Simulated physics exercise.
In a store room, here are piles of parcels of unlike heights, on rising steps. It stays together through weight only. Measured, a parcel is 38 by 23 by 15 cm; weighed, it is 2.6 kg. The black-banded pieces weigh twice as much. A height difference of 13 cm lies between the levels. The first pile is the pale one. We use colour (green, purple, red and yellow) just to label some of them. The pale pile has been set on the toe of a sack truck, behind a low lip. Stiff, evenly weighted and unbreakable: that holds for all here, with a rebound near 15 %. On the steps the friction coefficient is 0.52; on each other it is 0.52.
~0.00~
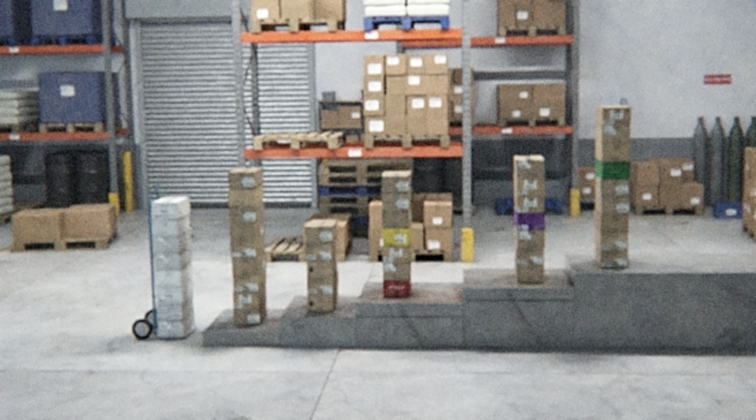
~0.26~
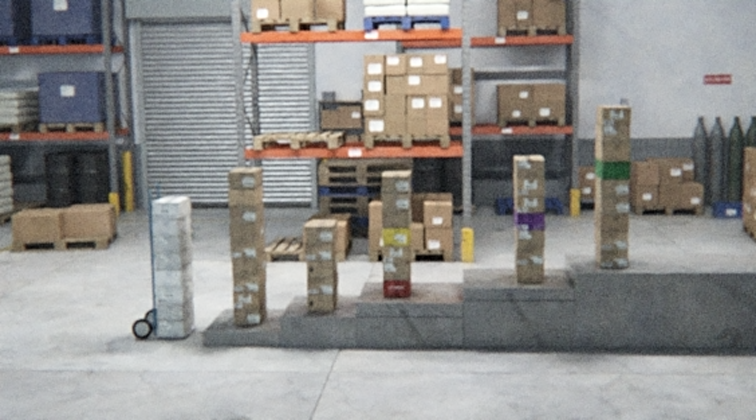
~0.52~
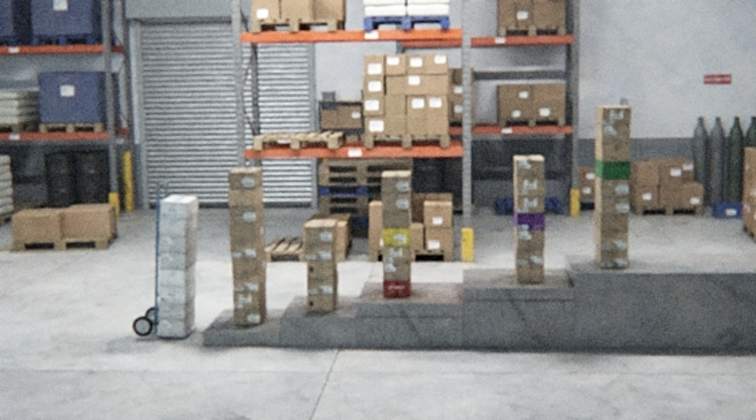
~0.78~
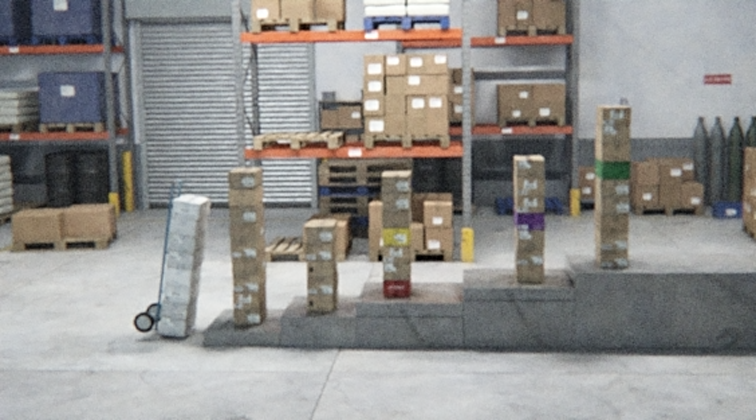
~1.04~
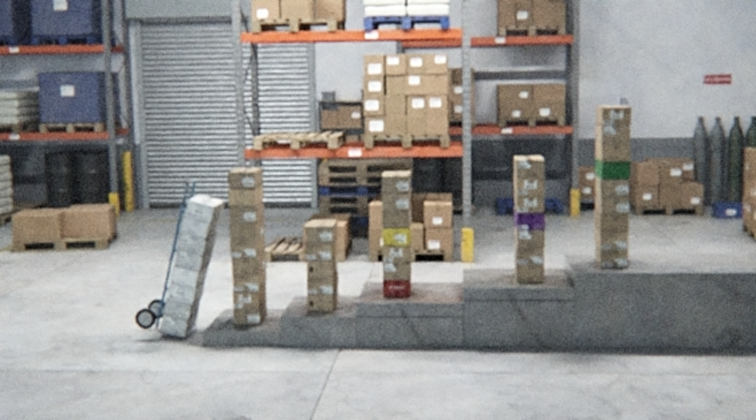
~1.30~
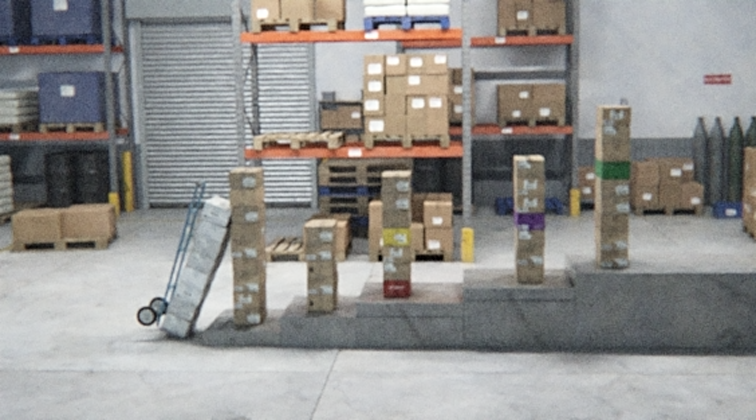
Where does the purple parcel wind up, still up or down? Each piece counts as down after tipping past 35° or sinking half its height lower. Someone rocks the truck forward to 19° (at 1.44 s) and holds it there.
Once all is still, the purple parcel is still up.
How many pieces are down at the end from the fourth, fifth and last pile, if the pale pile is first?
From the fourth pile 6, from the fifth pile 0 and from the last pile 0.
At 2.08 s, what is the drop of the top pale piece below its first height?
Roughly 10 cm.
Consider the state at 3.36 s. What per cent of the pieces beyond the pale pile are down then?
By then, 50 per cent.
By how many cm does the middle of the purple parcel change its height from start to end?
Lower, by roughly 0 cm.
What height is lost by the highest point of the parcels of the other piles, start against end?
I make it close to 0 cm.
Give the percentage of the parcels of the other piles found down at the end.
Roughly 50 percent.
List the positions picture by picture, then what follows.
In the first frame (pixels give the middle of a visible side), truck frame (150, 217) 0° forward; purple parcel (531, 222); yellow parcel (396, 237); green parcel (616, 171); none of the others has stirred.
The second frame shows truck frame (150, 217) 0° forward; purple parcel (531, 222).
The third frame shows truck frame (158, 216) 4° forward, top of the pale pile leaning 4°; purple parcel (531, 222); none of the others has stirred.
The fourth frame shows truck frame (169, 214) 9° forward, top of the pale pile leaning 9°; purple parcel (531, 222); none of the others has stirred.
The fifth frame shows truck frame (181, 213) 15° forward, top of the pale pile leaning 15°; purple parcel (531, 222); none of the others has stirred.
The sixth frame shows truck frame (189, 213) 18° forward, top of the pale pile leaning 23°; purple parcel (531, 222); yellow parcel (396, 237); green parcel (616, 171); one has shifted.
After 2.08 s, 8 of the pale pile down; none of the 37 other parcels down, 9 disturbed; purple parcel unmoved.
After 2.52 s, 8 of the pale pile down; 9 of the 37 other parcels down; purple parcel unmoved.
After 3.36 s, 8 of the pale pile down; 19 of the 37 other parcels down; purple parcel unmoved; yellow parcel 43° from how it stood, 8 cm lower.
In the end (4.2 s), 8 of the pale pile down; 19 of the 37 other parcels down; purple parcel 48 mm from its place; yellow parcel on its side; red parcel 34 mm from its place. From the last view, middles, purple parcel near (535, 218), yellow parcel near (464, 265).
